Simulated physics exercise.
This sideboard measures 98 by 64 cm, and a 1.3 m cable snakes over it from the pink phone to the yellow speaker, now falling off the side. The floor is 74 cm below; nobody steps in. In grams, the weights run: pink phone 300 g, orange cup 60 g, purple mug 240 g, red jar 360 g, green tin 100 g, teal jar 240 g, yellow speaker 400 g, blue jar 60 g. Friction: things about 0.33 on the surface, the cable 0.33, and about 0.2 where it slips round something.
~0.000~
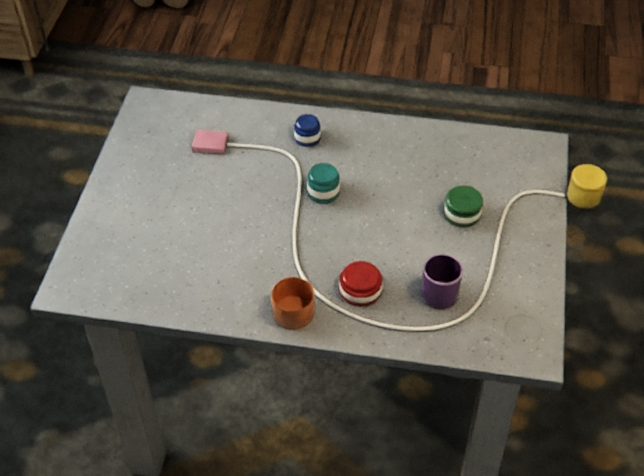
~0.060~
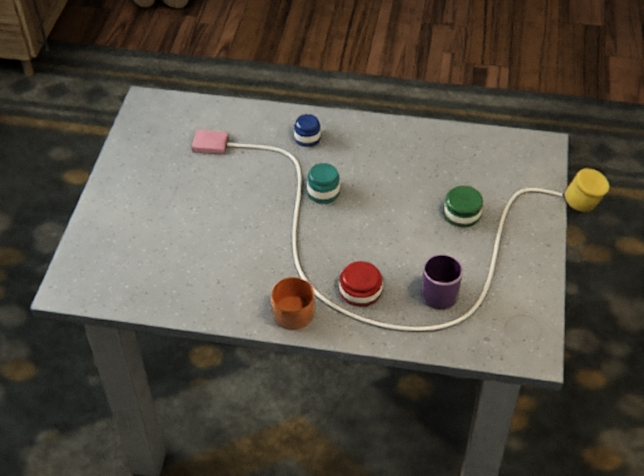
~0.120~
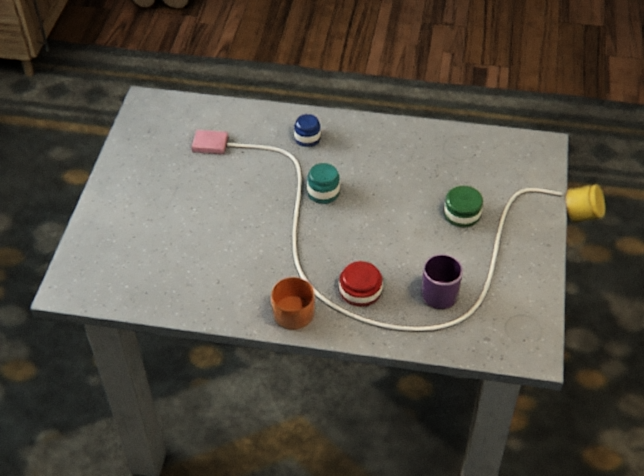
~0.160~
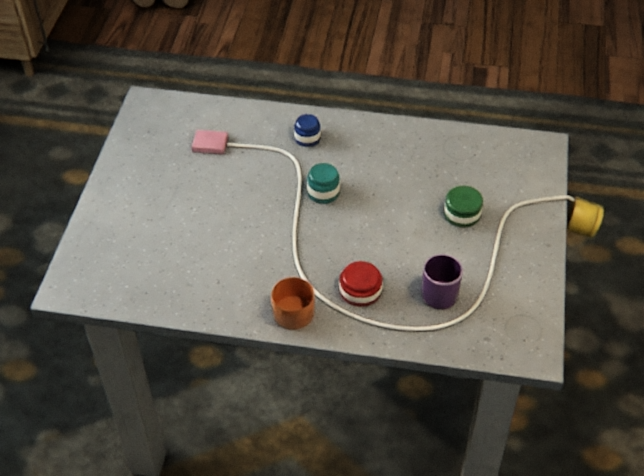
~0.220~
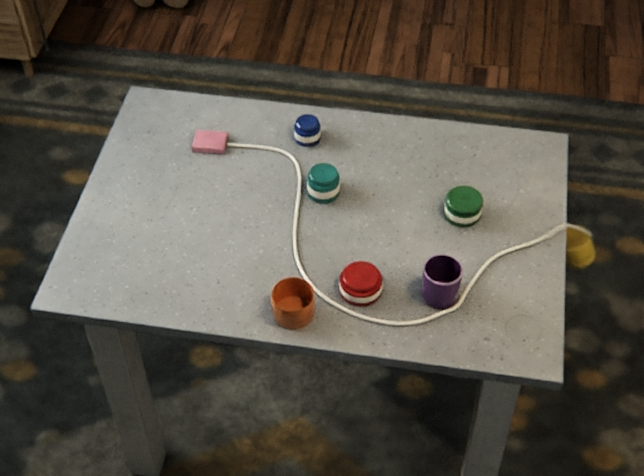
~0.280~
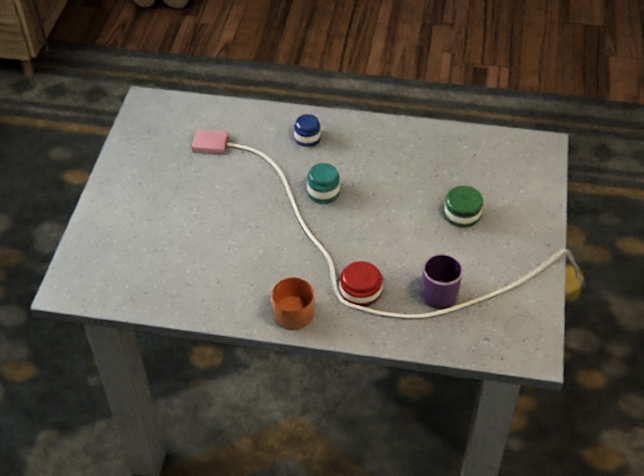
A grey table stands on a dark patterned rug beside a wooden floor, seen from above at an angle by a still camera. A white cable curves from a small pink block at the upper left past blue, teal, green and red jars, an orange cup and a purple mug to a yellow cylinder at the right edge. The yellow cylinder tips over the edge and drops, pulling the cable's curves straighter while the other objects stay put.
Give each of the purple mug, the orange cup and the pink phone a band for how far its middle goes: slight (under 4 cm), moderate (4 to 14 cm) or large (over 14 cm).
Bands given - purple mug: Moderate; orange cup: Slight; pink phone: Large.
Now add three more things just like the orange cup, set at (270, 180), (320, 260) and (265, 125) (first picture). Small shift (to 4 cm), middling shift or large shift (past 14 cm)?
Result, in order: Major / medium / minor.
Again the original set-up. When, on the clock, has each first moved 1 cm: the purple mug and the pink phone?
About: Purple mug 0.36 s, pink phone 0.36 s.
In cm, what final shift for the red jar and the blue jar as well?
The red jar ends up 10 cm from where it began, and the blue jar 0 cm.
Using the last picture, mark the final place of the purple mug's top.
Resting point is at approximately (440, 232).
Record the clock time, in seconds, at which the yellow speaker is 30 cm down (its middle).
0.30 s.
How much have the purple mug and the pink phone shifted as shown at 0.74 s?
The purple mug is 8 cm out and the pink phone is 30 cm out.
At 0.5 s, the cable's tail end at (235, 202); pink phone 16 cm off its start, purple mug 8 cm off its start, yellow speaker over the edge.
At 0.7 s, the cable's tail end at (307, 229); pink phone 30 cm off its start, purple mug 9 cm off its start, yellow speaker over the edge.
At 1.0 s, the cable's tail end at (313, 232); pink phone 33 cm off its start at (296, 234), purple mug 9 cm off its start at (440, 232), yellow speaker over the edge.
At 1.2 s, the cable's tail end at (313, 232); pink phone 33 cm off its start, purple mug 9 cm off its start, yellow speaker over the edge.
At 2.4 s, the cable's tail end at (313, 232); pink phone 33 cm off its start at (297, 234), purple mug 9 cm off its start at (440, 232), orange cup 0 cm off its start at (293, 294), yellow speaker over the edge.
